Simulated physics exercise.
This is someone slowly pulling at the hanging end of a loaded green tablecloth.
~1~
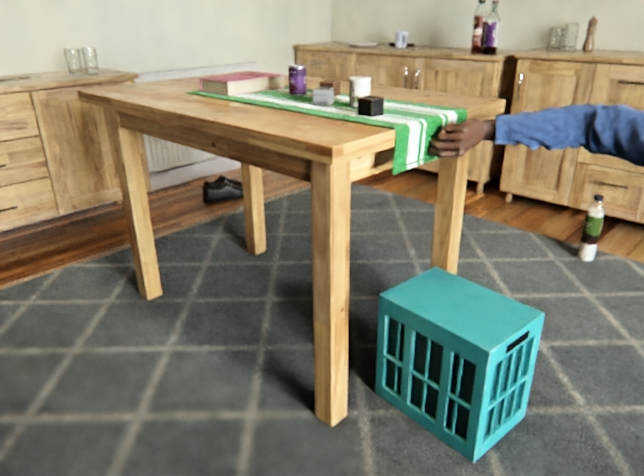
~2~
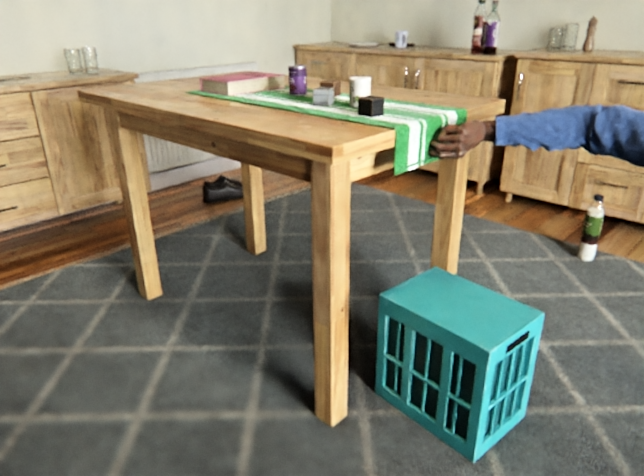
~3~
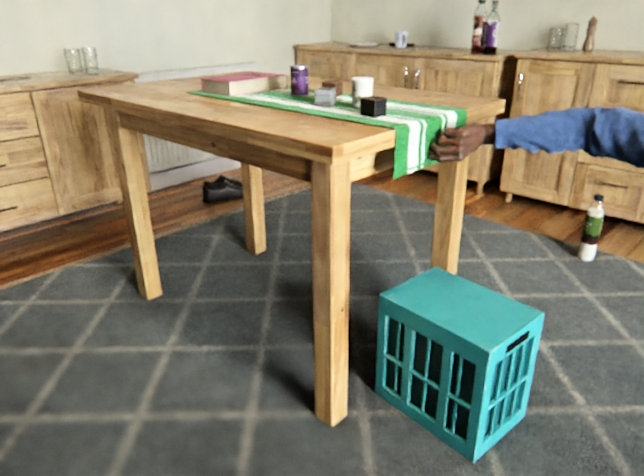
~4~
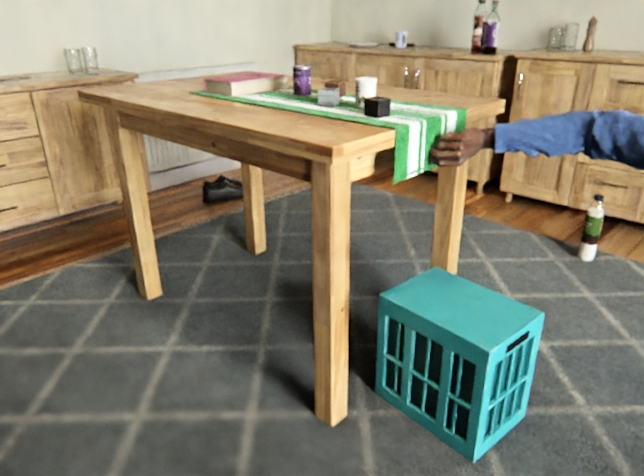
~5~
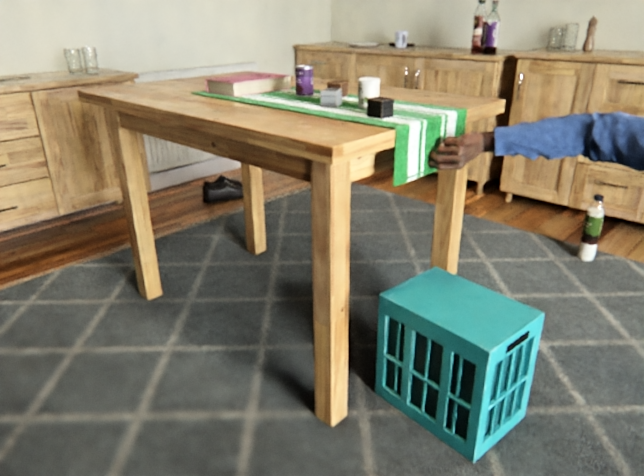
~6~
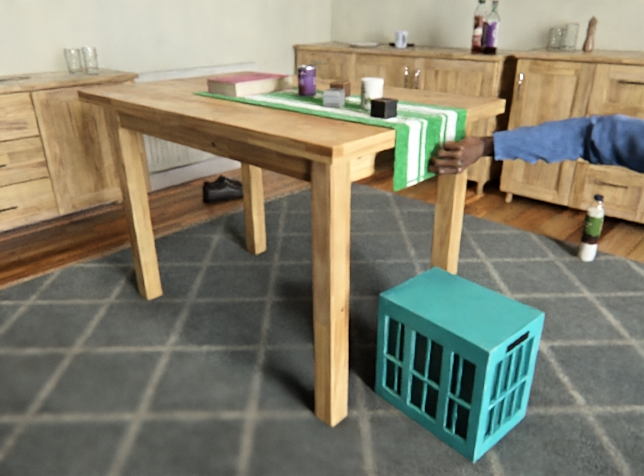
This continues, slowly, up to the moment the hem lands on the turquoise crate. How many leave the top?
The answer is three.
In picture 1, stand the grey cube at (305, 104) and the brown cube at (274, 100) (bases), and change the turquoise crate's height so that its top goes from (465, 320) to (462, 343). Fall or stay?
The grey cube falls, the brown cube survives.
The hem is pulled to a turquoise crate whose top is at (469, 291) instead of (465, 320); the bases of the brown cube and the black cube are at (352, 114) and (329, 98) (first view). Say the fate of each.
The brown cube is carried off, the black cube remains up.
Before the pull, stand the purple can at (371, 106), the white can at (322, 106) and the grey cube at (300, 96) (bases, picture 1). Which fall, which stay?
The purple can falls, the white can tumbles off, the grey cube does not fall.
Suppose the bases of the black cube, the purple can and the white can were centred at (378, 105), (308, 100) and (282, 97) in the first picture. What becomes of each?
The black cube tumbles off, the purple can keeps its place on top, the white can remains up.
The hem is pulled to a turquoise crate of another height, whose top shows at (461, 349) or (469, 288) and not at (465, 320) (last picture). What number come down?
Over the edge go 4 and 2.
Soon after, hem near (428, 225); black cube gone.
After that, hem near (426, 275); black cube and white can gone.
In the end, hem on the crate; black cube, white can and grey cube gone. Over the edge go three.
